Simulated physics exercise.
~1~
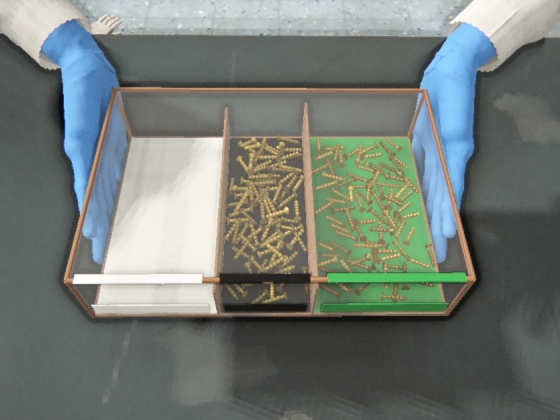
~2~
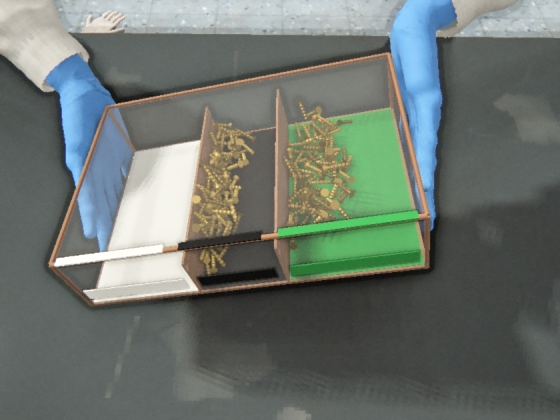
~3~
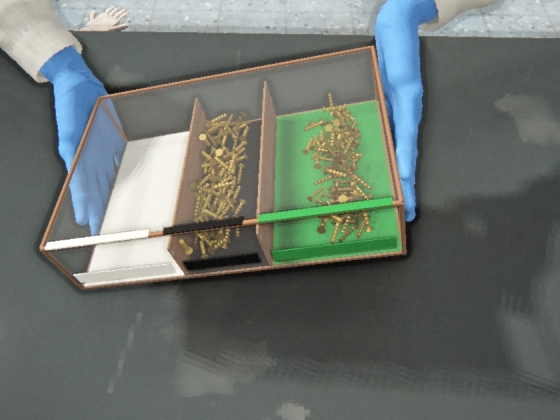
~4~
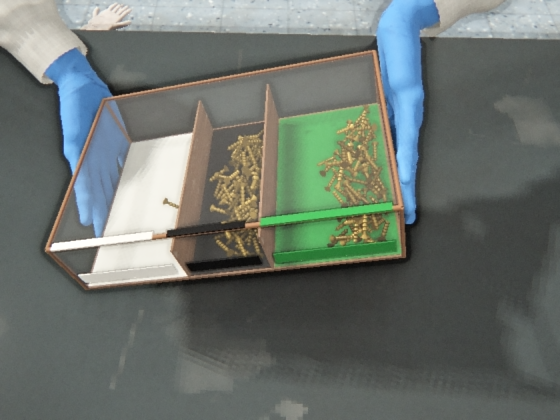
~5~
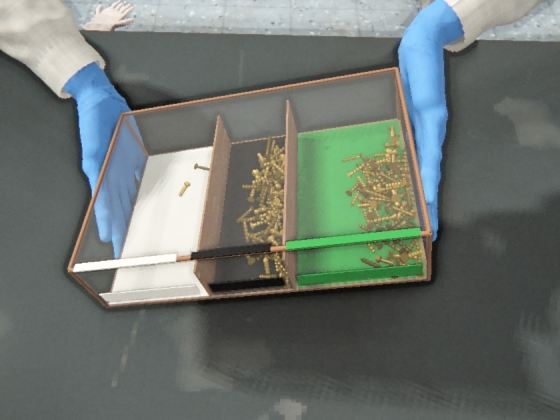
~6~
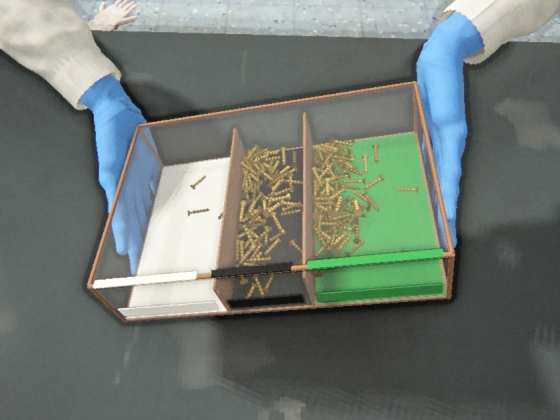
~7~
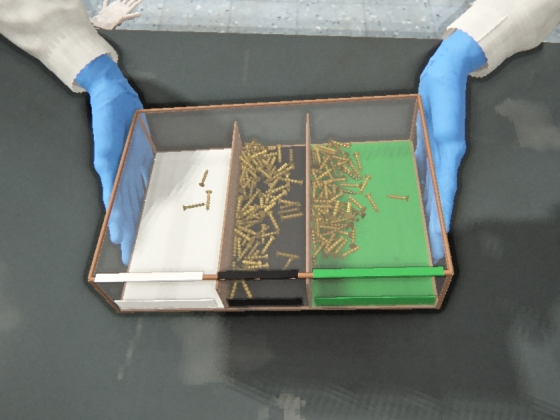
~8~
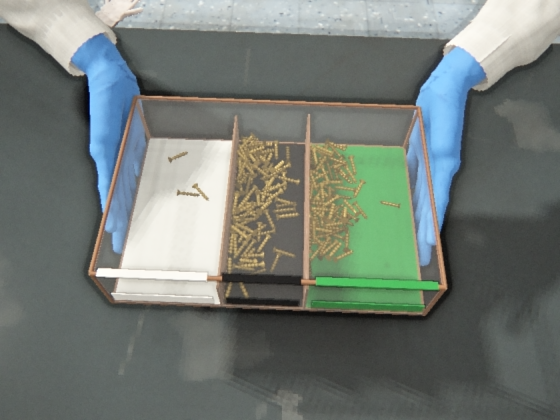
Gloved hands tilt and level a lidded box of screws, leaving a few in white.
